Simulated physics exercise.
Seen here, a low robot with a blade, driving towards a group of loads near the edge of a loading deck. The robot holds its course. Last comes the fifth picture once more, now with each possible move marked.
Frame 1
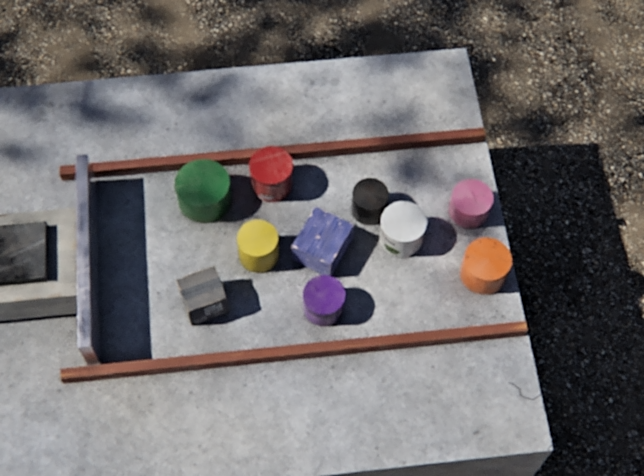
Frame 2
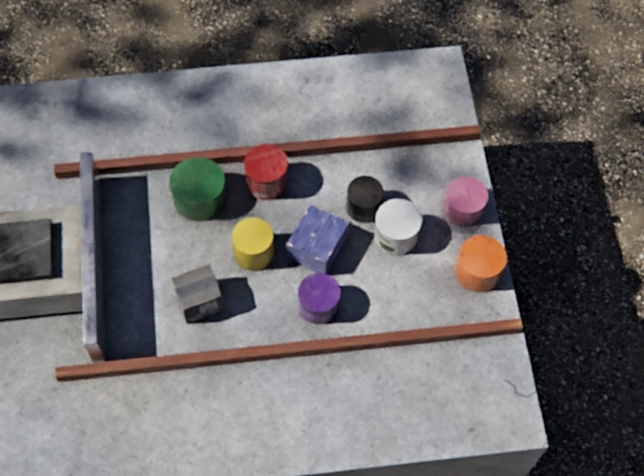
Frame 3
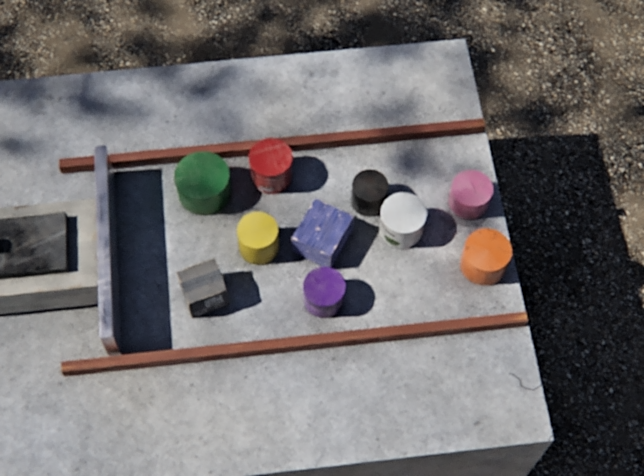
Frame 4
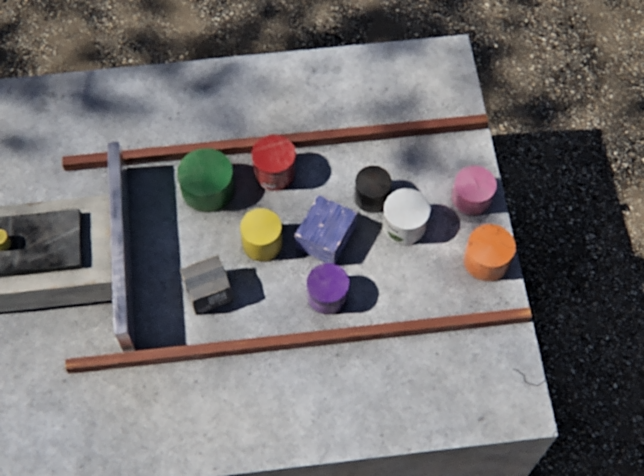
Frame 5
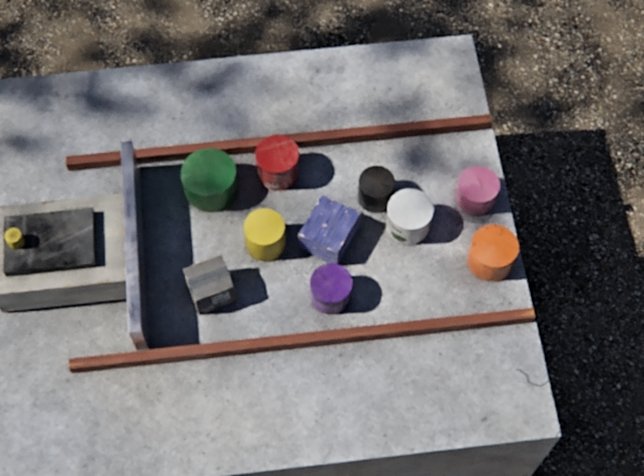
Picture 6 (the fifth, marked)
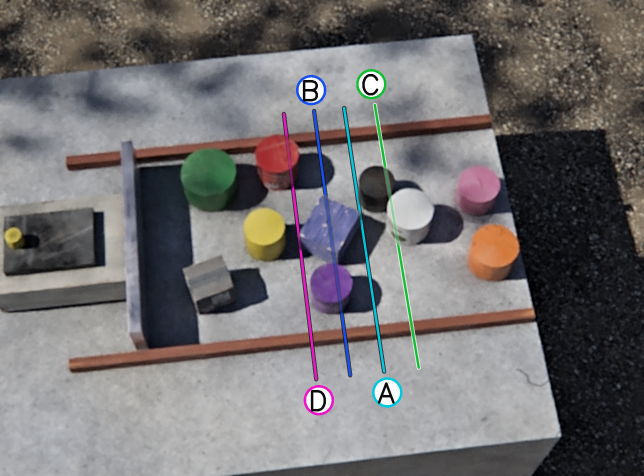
A low robot with a blade moves slowly right towards colourful loads on a deck.
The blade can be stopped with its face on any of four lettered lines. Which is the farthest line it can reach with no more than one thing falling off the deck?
The farthest such stop is C.
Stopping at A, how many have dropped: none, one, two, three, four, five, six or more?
The count is none.
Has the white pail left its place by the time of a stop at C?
By then, yes.
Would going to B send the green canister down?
By then, no.
On the marked copy, A at (363, 232); B at (331, 235); C at (395, 228); D at (299, 239).
Following C. Soon after the start, robot (153, 230); red pail (301, 159); green canister (257, 178).
Later, robot (248, 220); white pail (431, 215); black canister (394, 189).
In the end, robot (321, 212); pink canister (503, 177); white pail (501, 212); none fallen.
As for the rest, A is within the limit but short; B is within the limit but short; D is within the limit but short.
